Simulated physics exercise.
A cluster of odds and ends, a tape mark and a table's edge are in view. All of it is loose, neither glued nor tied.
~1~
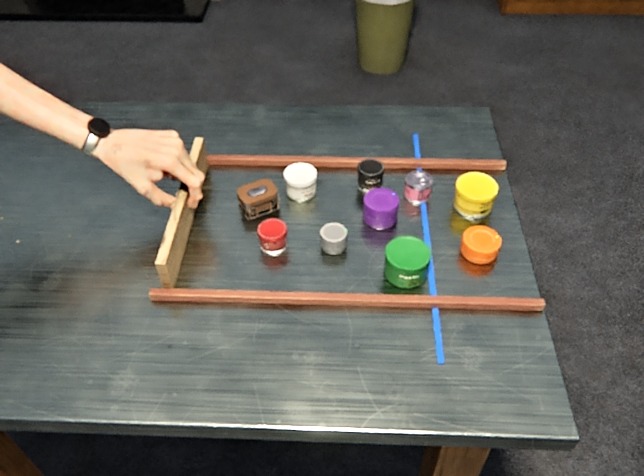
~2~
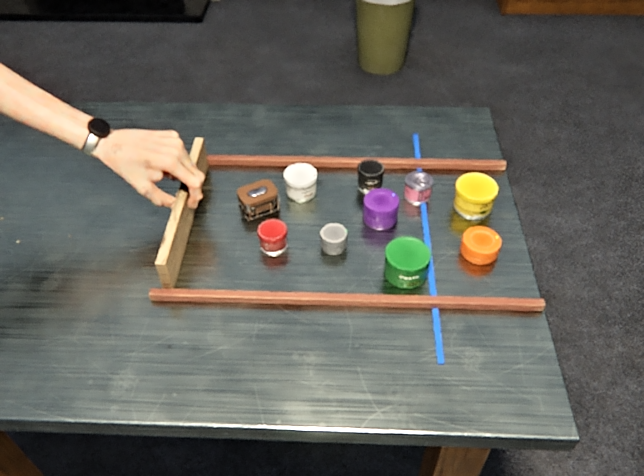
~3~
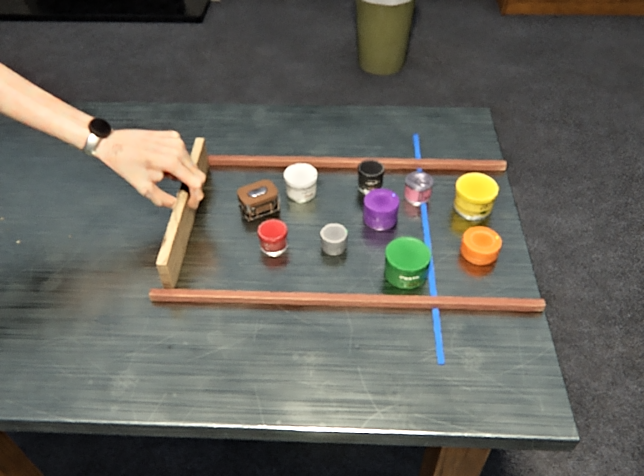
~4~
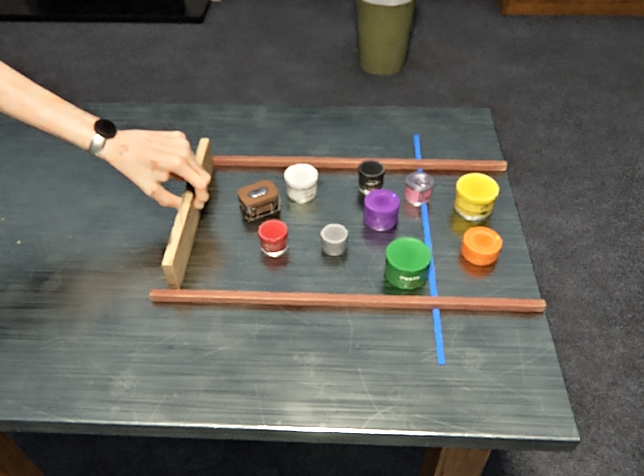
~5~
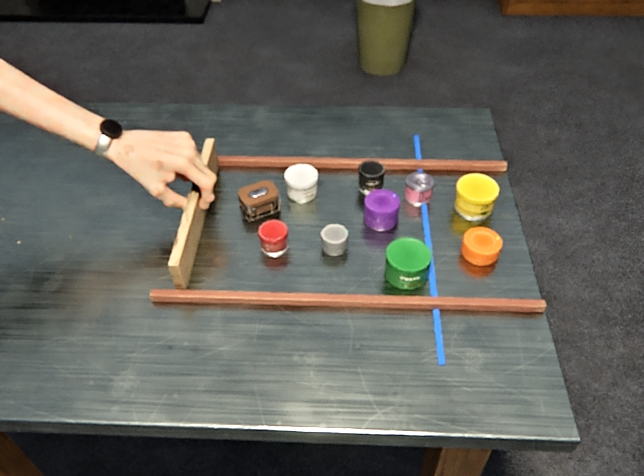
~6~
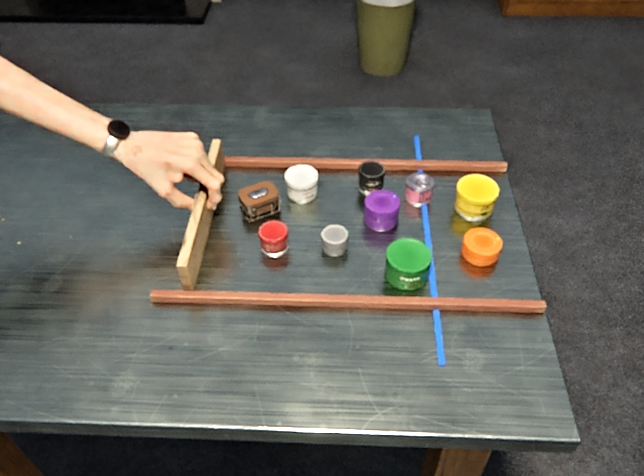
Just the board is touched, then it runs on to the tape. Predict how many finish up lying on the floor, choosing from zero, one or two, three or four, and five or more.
My prediction is zero.
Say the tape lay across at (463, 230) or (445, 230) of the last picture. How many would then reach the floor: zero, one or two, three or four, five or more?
Counts by place: One or two, then zero.
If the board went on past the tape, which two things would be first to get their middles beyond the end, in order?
The yellow tin comes first, followed by the orange lid.
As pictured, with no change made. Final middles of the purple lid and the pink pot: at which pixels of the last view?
The purple lid comes to rest close to (472, 215), while the pink pot rests close to (464, 193).
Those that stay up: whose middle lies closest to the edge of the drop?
Result: Yellow tin.
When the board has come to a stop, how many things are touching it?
The count comes out at 4.
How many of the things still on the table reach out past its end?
Overhanging: 0.
Soon after, none off yet; yellow tin at rest near (476, 198); orange lid at rest near (482, 247); pink pot at rest near (419, 189).
After that, none off yet; yellow tin at rest near (476, 198); orange lid at rest near (482, 247); pink pot displaced a little near (431, 193).
In the end, the number that fall off is zero.
